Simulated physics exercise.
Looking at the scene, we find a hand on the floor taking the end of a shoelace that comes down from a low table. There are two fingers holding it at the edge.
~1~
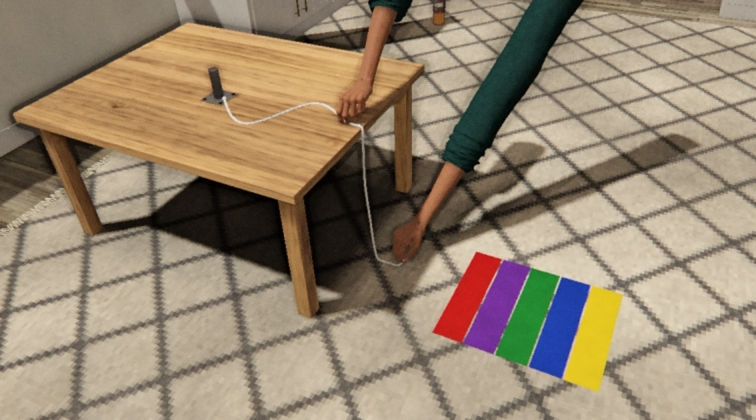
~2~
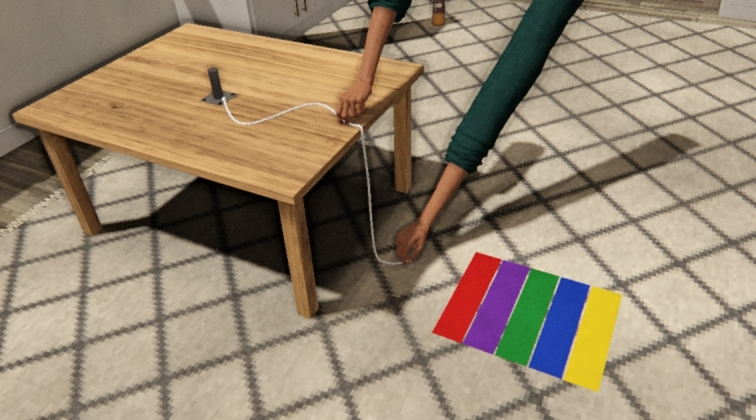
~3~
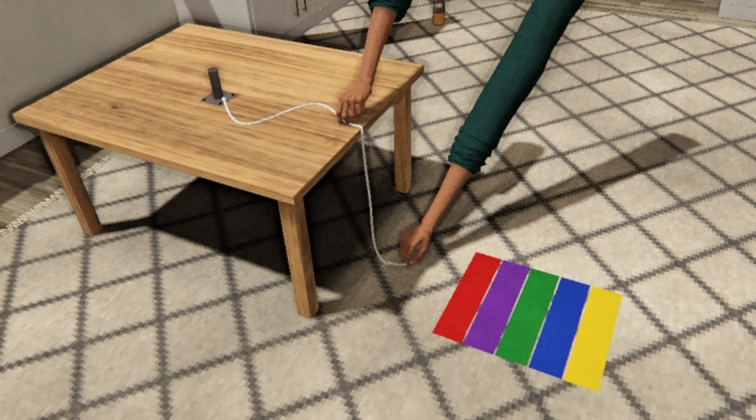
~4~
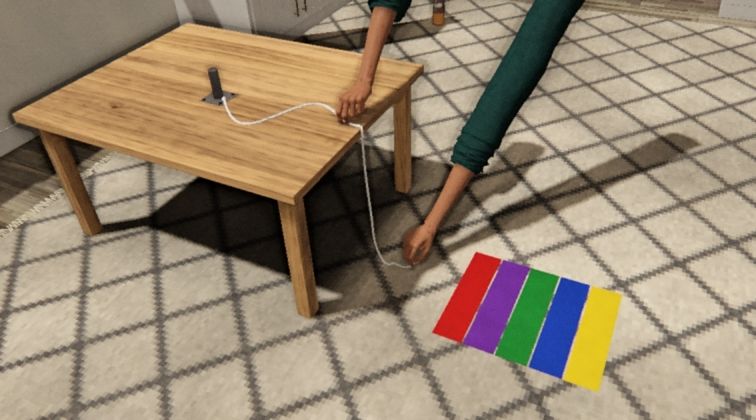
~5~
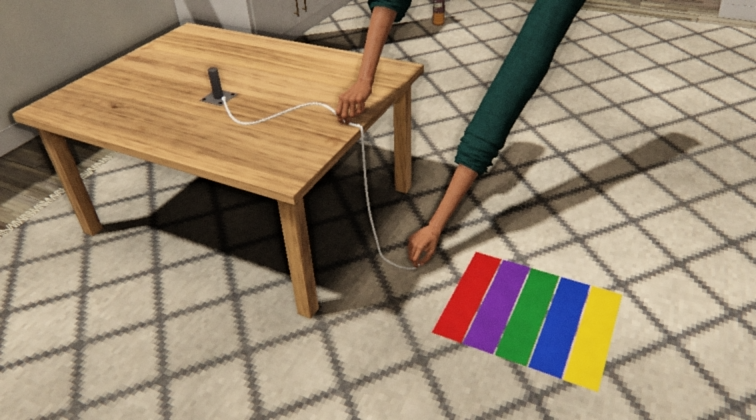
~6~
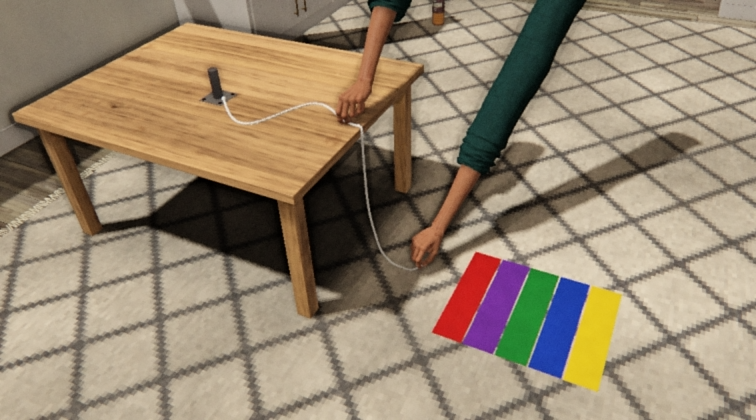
In this clip, one hand pins a white shoelace at the edge of a low wooden table while the other, near the floor, holds its hanging end and moves it slightly to the right, beside a panel of coloured stripes.
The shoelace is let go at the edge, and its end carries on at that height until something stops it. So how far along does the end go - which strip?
Along to the blue strip.
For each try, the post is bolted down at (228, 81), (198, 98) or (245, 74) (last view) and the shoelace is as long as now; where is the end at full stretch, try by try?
Try by try, around (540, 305), (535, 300) and (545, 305).
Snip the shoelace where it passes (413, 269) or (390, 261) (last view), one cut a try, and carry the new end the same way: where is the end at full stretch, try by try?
In order, around (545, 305) and (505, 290).
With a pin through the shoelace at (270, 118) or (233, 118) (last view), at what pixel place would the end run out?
(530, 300) and (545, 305).
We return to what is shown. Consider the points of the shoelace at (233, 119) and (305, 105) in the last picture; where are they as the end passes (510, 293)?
Taking them in turn, (260, 108) and then (331, 124).
Soon after, end near (510, 293); over purple.
After that, end near (543, 304); over green.
At the stop, end near (564, 310); over blue. The end stops over the blue strip.
